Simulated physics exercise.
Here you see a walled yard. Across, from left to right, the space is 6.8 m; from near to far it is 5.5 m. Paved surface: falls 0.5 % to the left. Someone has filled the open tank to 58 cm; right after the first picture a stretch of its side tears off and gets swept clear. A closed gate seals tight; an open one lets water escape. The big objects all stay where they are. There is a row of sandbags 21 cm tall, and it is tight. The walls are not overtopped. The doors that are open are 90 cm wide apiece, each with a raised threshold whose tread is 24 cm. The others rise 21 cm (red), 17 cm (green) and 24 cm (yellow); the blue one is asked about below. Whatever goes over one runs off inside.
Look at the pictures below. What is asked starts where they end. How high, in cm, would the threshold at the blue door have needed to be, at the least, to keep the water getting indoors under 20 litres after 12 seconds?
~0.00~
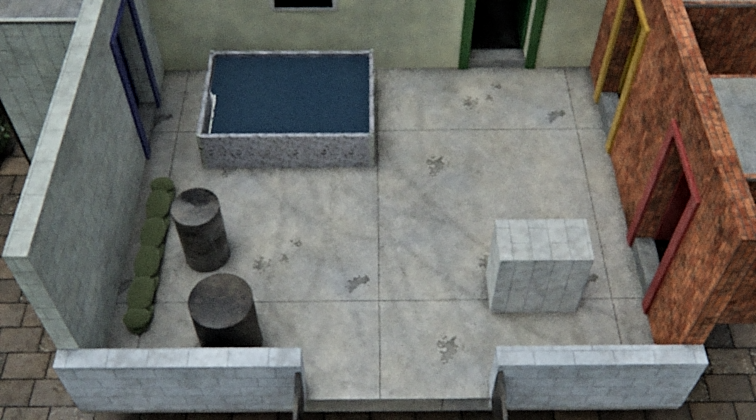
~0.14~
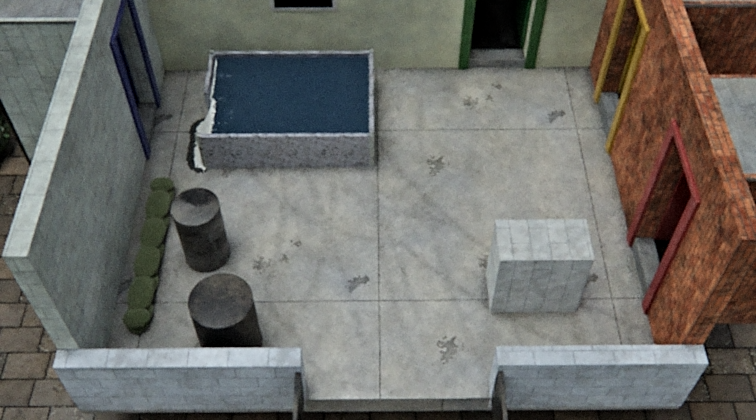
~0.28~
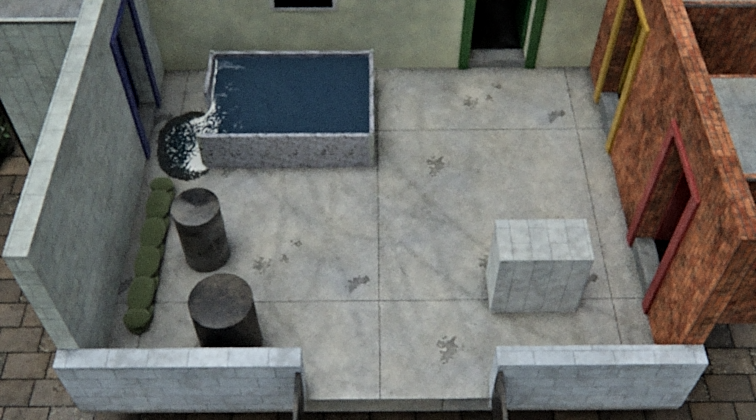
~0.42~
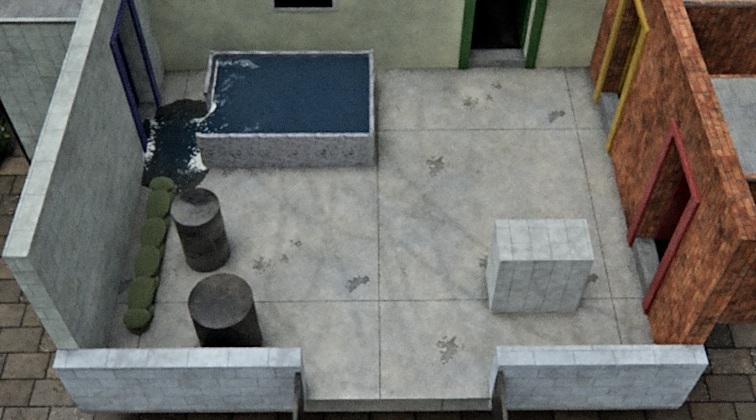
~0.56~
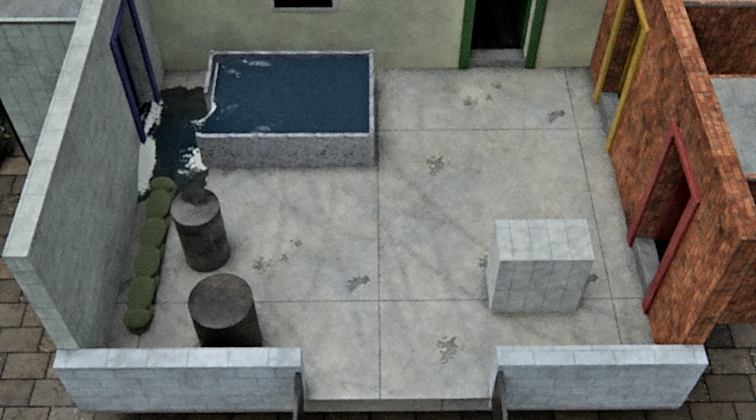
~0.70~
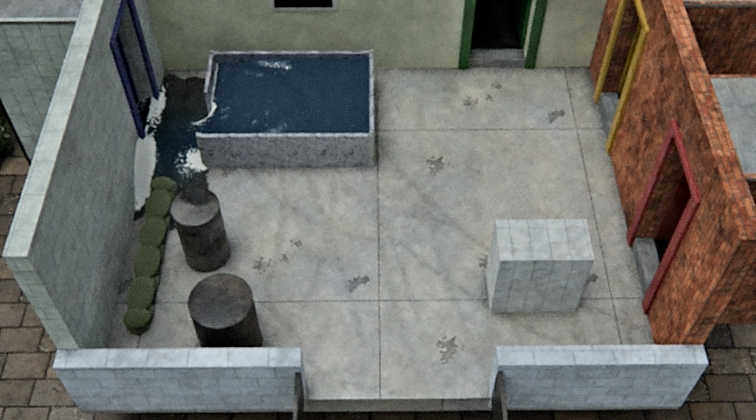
About 37 cm.
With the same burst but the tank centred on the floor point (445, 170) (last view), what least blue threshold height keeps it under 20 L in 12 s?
At least roughly 15 cm high.
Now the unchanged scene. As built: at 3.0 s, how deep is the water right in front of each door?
Depths in cm - blue: 25, red: 0, green: 0, yellow: 0.
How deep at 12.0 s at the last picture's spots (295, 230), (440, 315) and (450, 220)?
Roughly 3, 3 and 3 centimetres.
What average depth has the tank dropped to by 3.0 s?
It averages close to 31 centimetres.
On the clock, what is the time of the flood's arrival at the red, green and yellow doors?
Red 8.5 s, green 3.8 s, yellow 5.5 s.
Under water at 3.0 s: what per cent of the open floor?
Roughly 25 percent of the floor is wet.
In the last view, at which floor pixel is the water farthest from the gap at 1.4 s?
At about (126, 330).
After 1.4 s water covers 10 % of the floor, deepest (44 cm) near (147, 158); 32 cm at the blue door, 98 litres in over its 12 cm threshold.
After 3.0 s water covers 25 % of the floor, deepest (36 cm) near (100, 383); 25 cm at the blue door, 309 litres in over its 12 cm threshold.
After 12.0 s water covers 95 % of the floor, deepest (11 cm) near (143, 177); 10 cm at the blue door, 481 litres in over its 12 cm threshold.
At the blue door as built, the water arrived by 0.5 s and peaked near 33 cm at 1.6 s.
Run again over the same 12 s with other heights there, 34 litres in over 34 cm, 0 litres over 46.5 cm. The limit of 20 litres is kept from about 37 cm up.
